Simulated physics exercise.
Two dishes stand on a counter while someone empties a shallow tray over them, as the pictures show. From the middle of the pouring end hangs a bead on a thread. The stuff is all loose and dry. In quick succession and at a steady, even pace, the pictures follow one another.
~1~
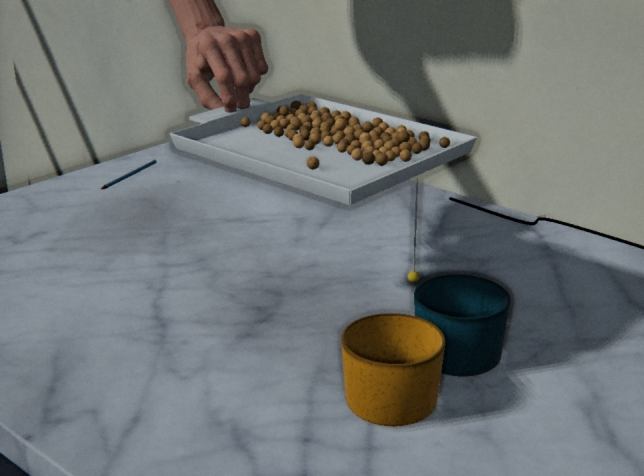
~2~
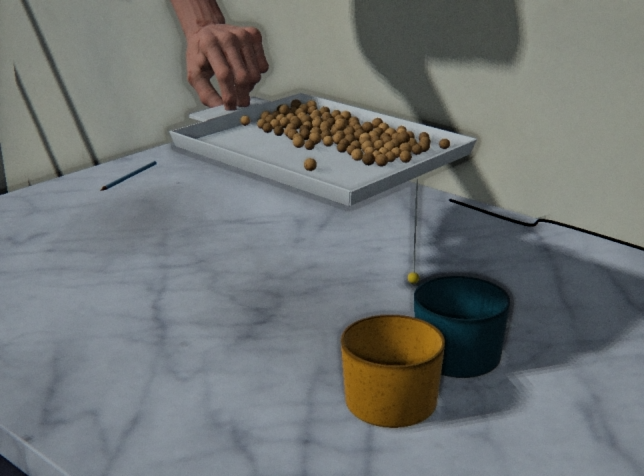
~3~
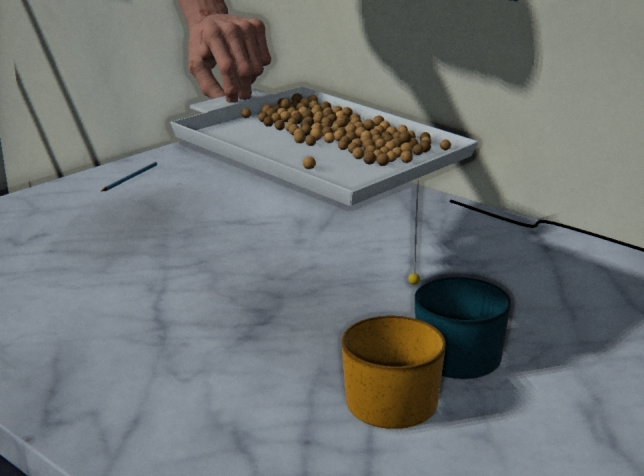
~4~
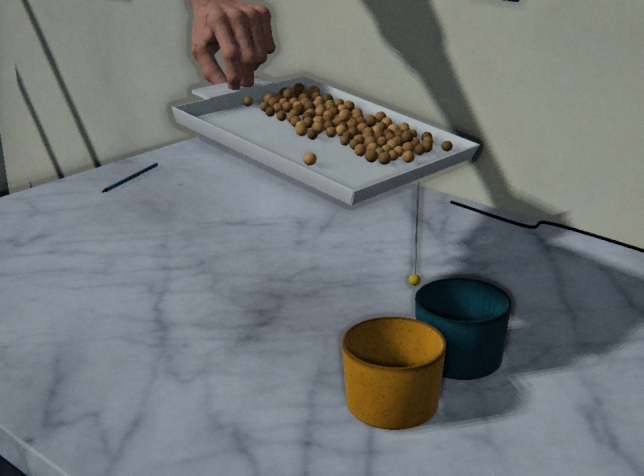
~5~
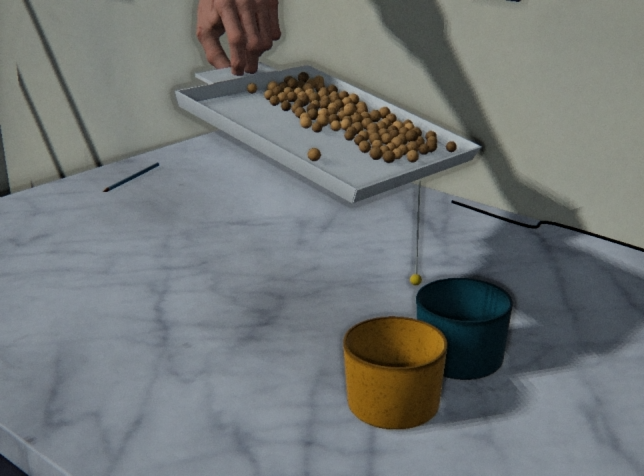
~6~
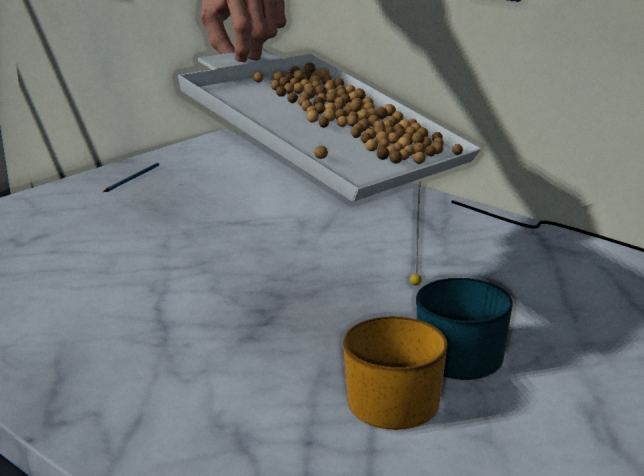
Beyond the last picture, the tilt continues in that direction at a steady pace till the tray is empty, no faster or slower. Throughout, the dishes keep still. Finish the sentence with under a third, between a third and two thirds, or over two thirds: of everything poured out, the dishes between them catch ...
Of everything poured out, the dishes between them catch between a third and two thirds.
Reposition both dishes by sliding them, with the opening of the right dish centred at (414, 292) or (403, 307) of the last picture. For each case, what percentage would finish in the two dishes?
I'd say about 0 percent, followed by about 0 percent.
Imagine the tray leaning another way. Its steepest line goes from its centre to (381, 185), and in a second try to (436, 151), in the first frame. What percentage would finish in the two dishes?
Respectively 80 and 10 in a hundred.
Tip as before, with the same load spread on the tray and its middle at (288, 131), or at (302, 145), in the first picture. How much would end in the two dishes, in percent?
The first start yields 50 per cent, the second 50 per cent.
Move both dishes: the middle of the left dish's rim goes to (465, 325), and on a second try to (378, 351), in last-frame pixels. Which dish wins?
Try one: The rightmost one; try two: The rightmost one.
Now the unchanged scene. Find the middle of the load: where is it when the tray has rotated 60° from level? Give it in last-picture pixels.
The middle of the pieces lands at roughly (440, 144).
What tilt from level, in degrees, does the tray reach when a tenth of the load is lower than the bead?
Tilt: Around 65 degrees.
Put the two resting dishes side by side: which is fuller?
Answer: The rightmost one.
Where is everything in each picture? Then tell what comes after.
The first picture shows corners of the pouring end near (350, 188) and (471, 137), level; middle of the load near (336, 132), round wooden beads; left dish near (433, 382); right dish near (500, 335); bead on its thread near (414, 277).
The second picture shows corners of the pouring end near (350, 189) and (471, 139), level; middle of the load near (336, 132).
The third picture shows corners of the pouring end near (351, 189) and (472, 141), tipped barely, lowest at the right corner; middle of the load near (337, 128).
The fourth picture shows corners of the pouring end near (353, 189) and (474, 144), tipped a little, lowest at the right corner; middle of the load near (339, 122).
The fifth picture shows corners of the pouring end near (356, 187) and (475, 146), tipped a little, lowest at the right corner; middle of the load near (343, 116).
The sixth picture shows corners of the pouring end near (357, 186) and (476, 148), tipped clearly, lowest at the right corner; middle of the load near (349, 111), all but a few on the move; left dish near (435, 386); right dish near (502, 339).
Shortly afterwards, tray tipped steeply; the bulk on the tray; only a few outside both; a little in the air.
Next, tray tipped right over; only a few on the tray; near a third in the right dish; near half outside both; a little in the air.
Some moments later, tray tipped past a quarter turn; near half in the right dish; near half outside both.
In the end, tray tipped past a quarter turn; none at all in the left dish; near half in the right dish; near half outside both.
